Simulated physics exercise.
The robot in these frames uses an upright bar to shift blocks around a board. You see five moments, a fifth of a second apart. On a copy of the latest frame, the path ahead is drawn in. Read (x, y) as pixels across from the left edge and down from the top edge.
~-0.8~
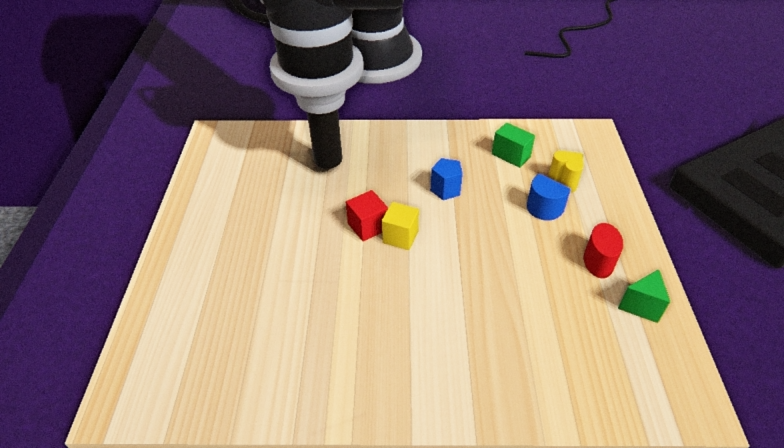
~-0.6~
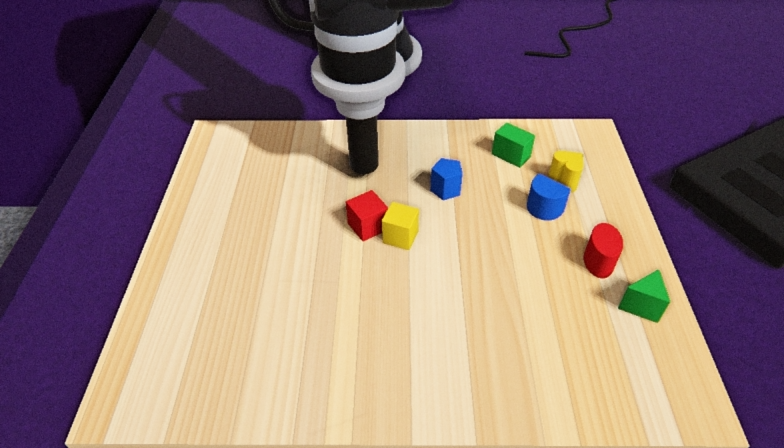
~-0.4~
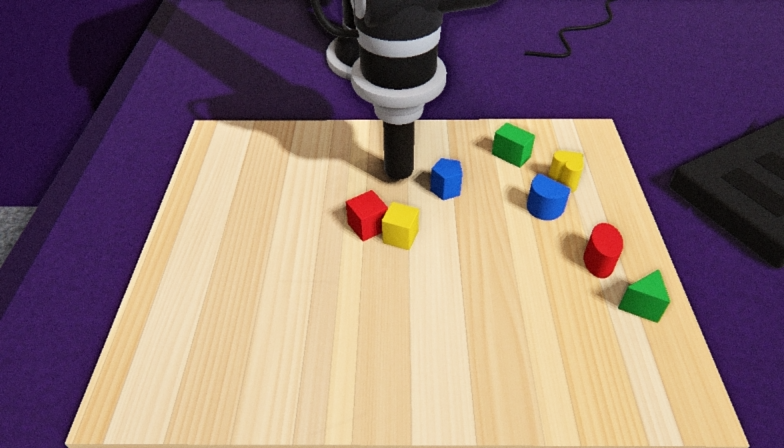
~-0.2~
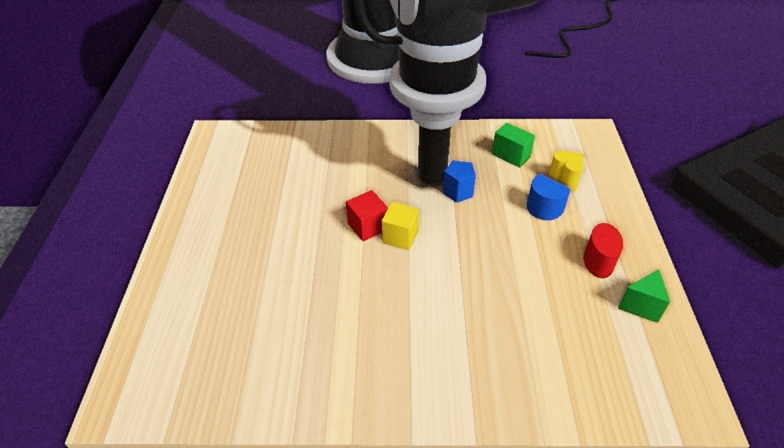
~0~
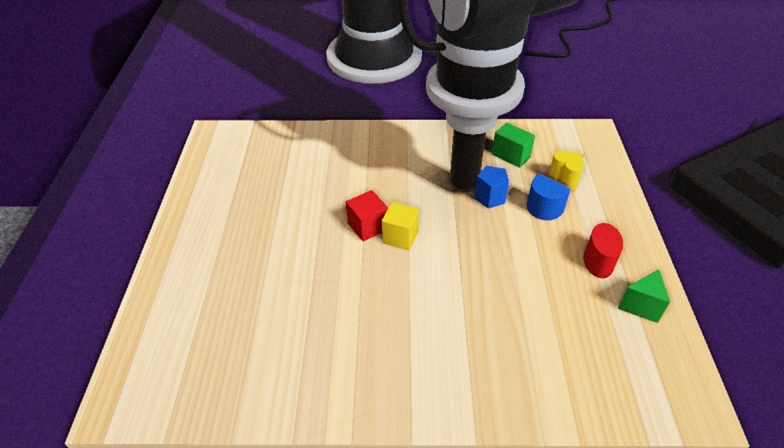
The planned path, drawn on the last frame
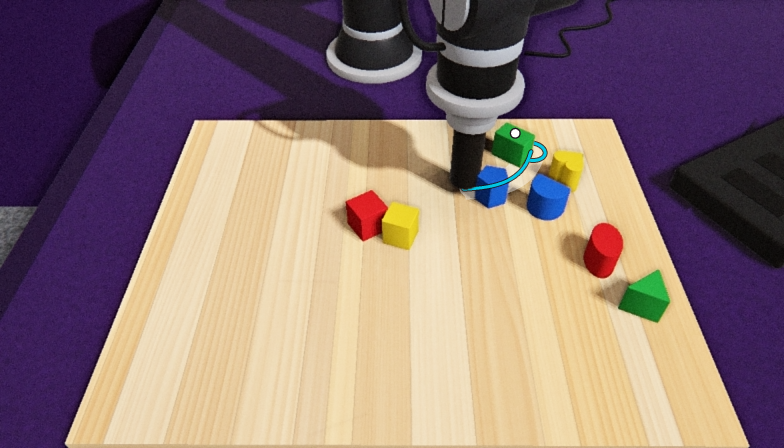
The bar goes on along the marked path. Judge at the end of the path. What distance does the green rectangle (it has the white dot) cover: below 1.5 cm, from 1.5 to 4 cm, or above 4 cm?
It ends 1.5 to 4 cm away.
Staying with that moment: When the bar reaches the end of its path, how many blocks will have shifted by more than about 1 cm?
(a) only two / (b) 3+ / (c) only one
a
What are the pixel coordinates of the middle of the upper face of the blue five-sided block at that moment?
(519, 179)
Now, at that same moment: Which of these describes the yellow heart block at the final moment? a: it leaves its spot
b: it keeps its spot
Option b.
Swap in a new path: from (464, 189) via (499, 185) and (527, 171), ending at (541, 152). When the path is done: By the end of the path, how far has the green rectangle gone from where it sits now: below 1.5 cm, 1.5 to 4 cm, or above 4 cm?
Shift of 1.5 to 4 cm.
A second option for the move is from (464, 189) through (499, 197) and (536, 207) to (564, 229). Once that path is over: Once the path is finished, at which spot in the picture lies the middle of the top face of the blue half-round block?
I expect it at (632, 202).
Path on the board, from (464, 189) over (497, 185) and (521, 171) to (531, 151); the dot is on the green rectangle.
What follows on the original path. One third of the way, bar at (498, 176); blue five-sided block at (519, 179), turned 25° clockwise.
Two thirds of the way, bar at (523, 162); blue five-sided block at (519, 179), turned 30° clockwise; green rectangle at (516, 130), turned 20° anticlockwise.
At the end, bar at (533, 143); blue five-sided block at (519, 179), turned 30° clockwise; green rectangle at (514, 119), turned 90° anticlockwise; yellow heart block in place.
